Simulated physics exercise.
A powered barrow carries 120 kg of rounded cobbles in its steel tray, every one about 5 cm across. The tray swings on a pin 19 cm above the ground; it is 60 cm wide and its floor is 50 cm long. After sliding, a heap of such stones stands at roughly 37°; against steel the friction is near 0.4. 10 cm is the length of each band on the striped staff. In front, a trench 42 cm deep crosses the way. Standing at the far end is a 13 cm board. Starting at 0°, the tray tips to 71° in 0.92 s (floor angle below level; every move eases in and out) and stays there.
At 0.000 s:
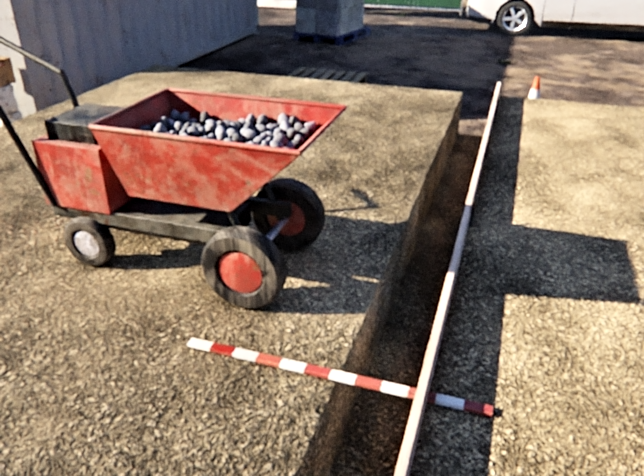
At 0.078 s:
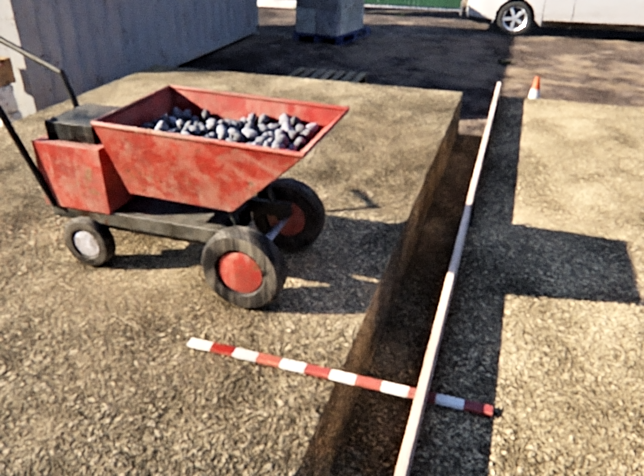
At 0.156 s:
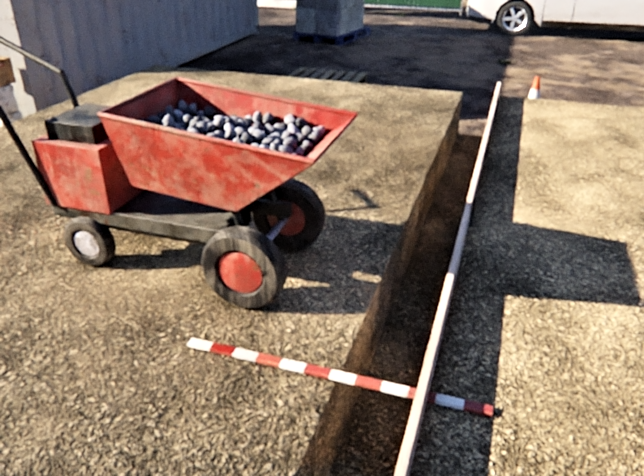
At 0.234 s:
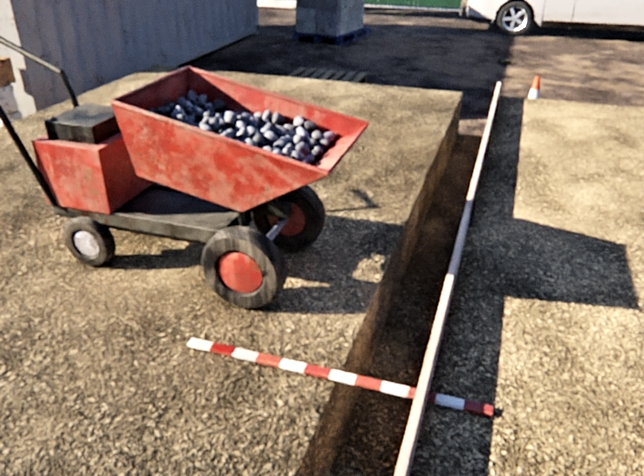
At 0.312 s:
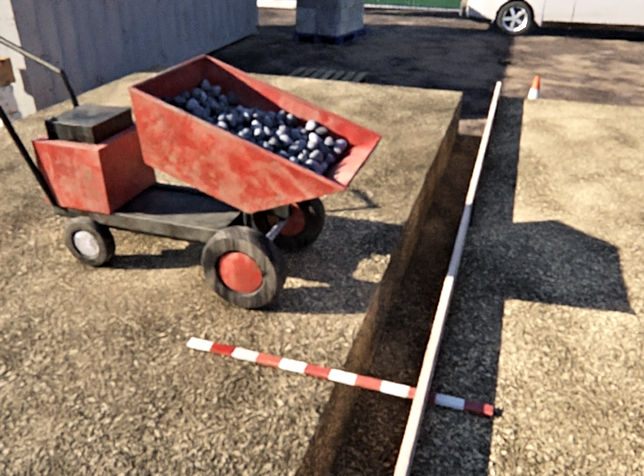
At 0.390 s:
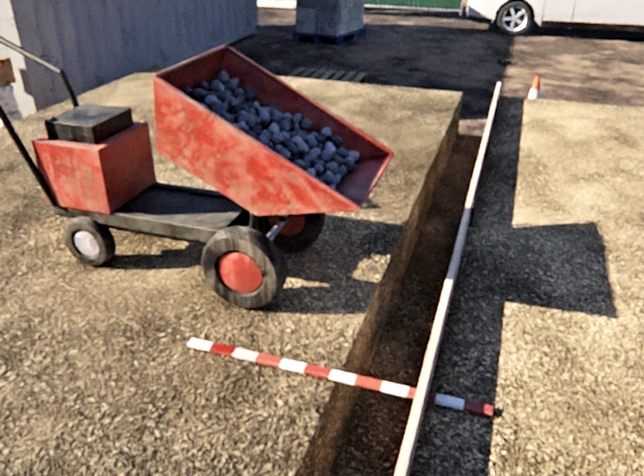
In the video, a red barrow loaded with dark rounded cobbles stands beside a trench on gravelly ground, and its steel tray gradually tilts down to the right, the back rising as the stones shift toward the lowered lip.
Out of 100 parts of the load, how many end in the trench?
Some 83 out of 100.
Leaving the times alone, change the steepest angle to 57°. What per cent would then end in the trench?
Around 75 per cent would finish in the trench.
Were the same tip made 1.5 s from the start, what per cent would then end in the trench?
Roughly 90 per cent.
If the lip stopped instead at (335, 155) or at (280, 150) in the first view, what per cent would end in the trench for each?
10 % and 100 %.
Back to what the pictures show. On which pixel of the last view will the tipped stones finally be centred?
The middle should be near (413, 355).
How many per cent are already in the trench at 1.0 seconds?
Roughly 25 percent of the load.
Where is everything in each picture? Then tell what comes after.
In the first frame, the tray is at 0°, its lip at (300, 153); the top of the load is at (251, 127).
The second frame shows lip at (304, 155), floor tilted 1°, highest stones at (210, 126); the stones move at 0.3 m/s on average.
The third frame shows lip at (314, 162), floor tilted 5°, highest stones at (199, 121); the stones move at 0.6 m/s on average.
In the fourth frame, the tray is at 11°, its lip at (328, 174); the top of the load is at (192, 106); the stones move at 0.8 m/s on average.
The fifth frame shows lip at (344, 190), floor tilted 19°, highest stones at (200, 96); the stones move at 0.9 m/s on average.
In the sixth frame, the tray is at 27°, its lip at (360, 209); the top of the load is at (217, 86); the stones move at 1.0 m/s on average.
After 0.7 s the floor is at 60°; 100 % in the tray; the foremost stones are at (381, 255).
After 1.0 s the floor is at 71°; 70 % in the tray, 26 % in the trench, 4 % past the trench; the foremost stones are at (471, 315).
After 1.4 s the floor is at 71°; 16 % in the tray, 66 % in the trench, 17 % past the trench; the foremost stones are at (596, 328).
After 3.3 s the floor is at 71°; 0 % in the tray, 83 % in the trench, 17 % past the trench; the foremost stones are past the picture's edge.
